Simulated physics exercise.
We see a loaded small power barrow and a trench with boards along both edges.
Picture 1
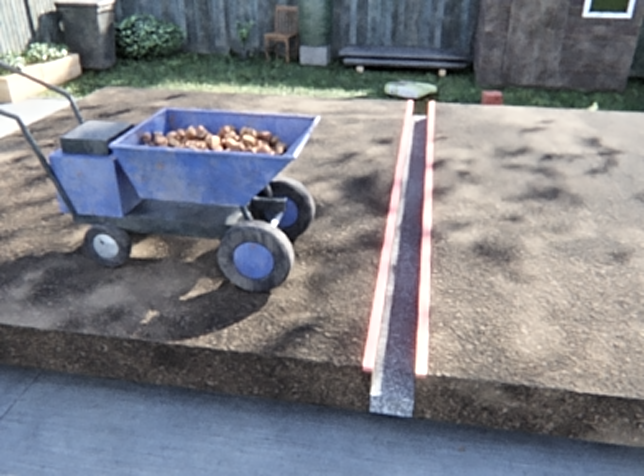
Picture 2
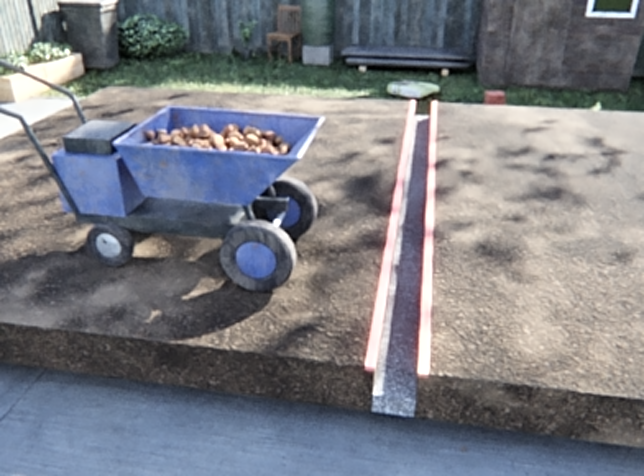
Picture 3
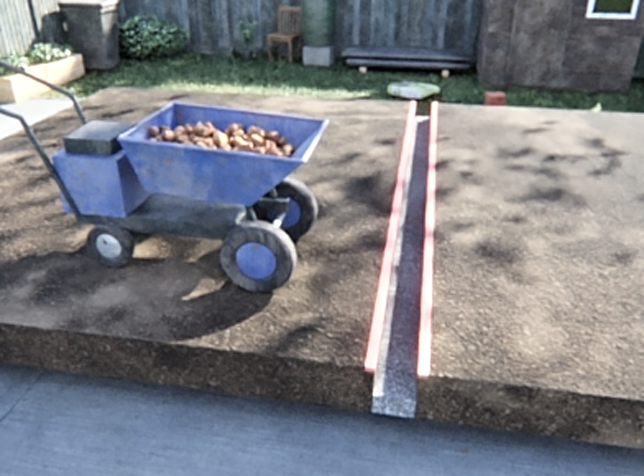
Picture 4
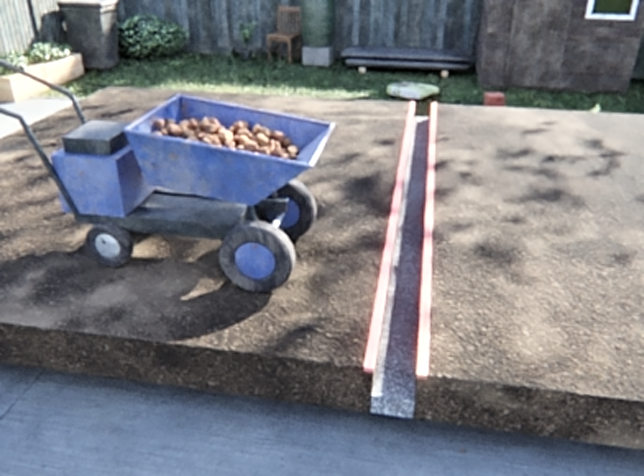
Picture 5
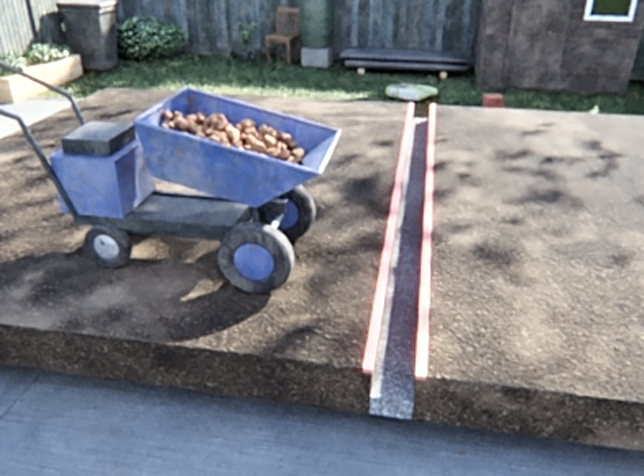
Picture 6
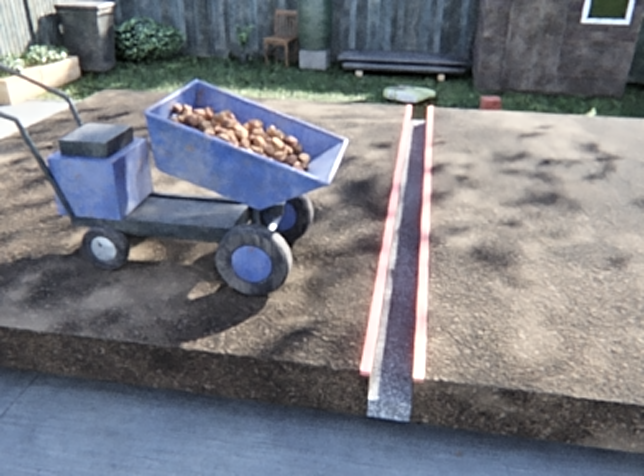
A blue barrow's skip, heaped with brownish clods, sat level at first, then gradually tilted down toward the right, its back end rising, while the wheels stayed put beside a narrow, red-edged trench.
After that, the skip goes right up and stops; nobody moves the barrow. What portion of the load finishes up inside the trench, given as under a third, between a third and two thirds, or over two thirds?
Inside the trench: Between a third and two thirds.
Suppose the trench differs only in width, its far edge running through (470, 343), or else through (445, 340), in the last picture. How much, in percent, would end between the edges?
You'd get 100 in a hundred the first time and 90 in a hundred the second.
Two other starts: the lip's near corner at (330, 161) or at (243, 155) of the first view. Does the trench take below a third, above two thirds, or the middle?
First less than a third, then one to two thirds.
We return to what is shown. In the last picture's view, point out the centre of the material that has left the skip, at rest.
Around (407, 275).
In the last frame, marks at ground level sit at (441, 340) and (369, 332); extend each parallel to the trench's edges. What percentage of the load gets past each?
Result, first then second: 20 %, 90 %.
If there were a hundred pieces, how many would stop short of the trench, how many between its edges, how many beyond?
Short 10 %, between 60 %, beyond 30 %.
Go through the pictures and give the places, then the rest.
In the first frame, lip of the skip (293, 158), level; top of the load (203, 148), clay clods; first edge of the trench (374, 327); far edge (423, 332), the trench under half as wide as the skip, and about as deep as wide.
In the second frame, lip of the skip (297, 159), level; top of the load (207, 146).
In the third frame, lip of the skip (303, 162), tipped barely; top of the load (199, 142).
In the fourth frame, lip of the skip (310, 167), tipped a little; top of the load (204, 138).
In the fifth frame, lip of the skip (318, 174), tipped a little; top of the load (197, 135).
In the sixth frame, lip of the skip (327, 184), tipped clearly; top of the load (205, 131); first edge of the trench (372, 331); far edge (421, 337).
Just after the last frame, skip tipped steeply; every one in the skip.
A moment on, skip tipped steeply; the larger part in the skip; just a few short of the trench; roughly a quarter in or heaped over the trench; just a few beyond it; just a few falling.
Further on, skip tipped right over; about a tenth in the skip; about a tenth short of the trench; roughly two thirds in or heaped over the trench; roughly a quarter beyond it.
When it is over, skip tipped right over; about a tenth in the skip; about a tenth short of the trench; roughly two thirds in or heaped over the trench; roughly a quarter beyond it.
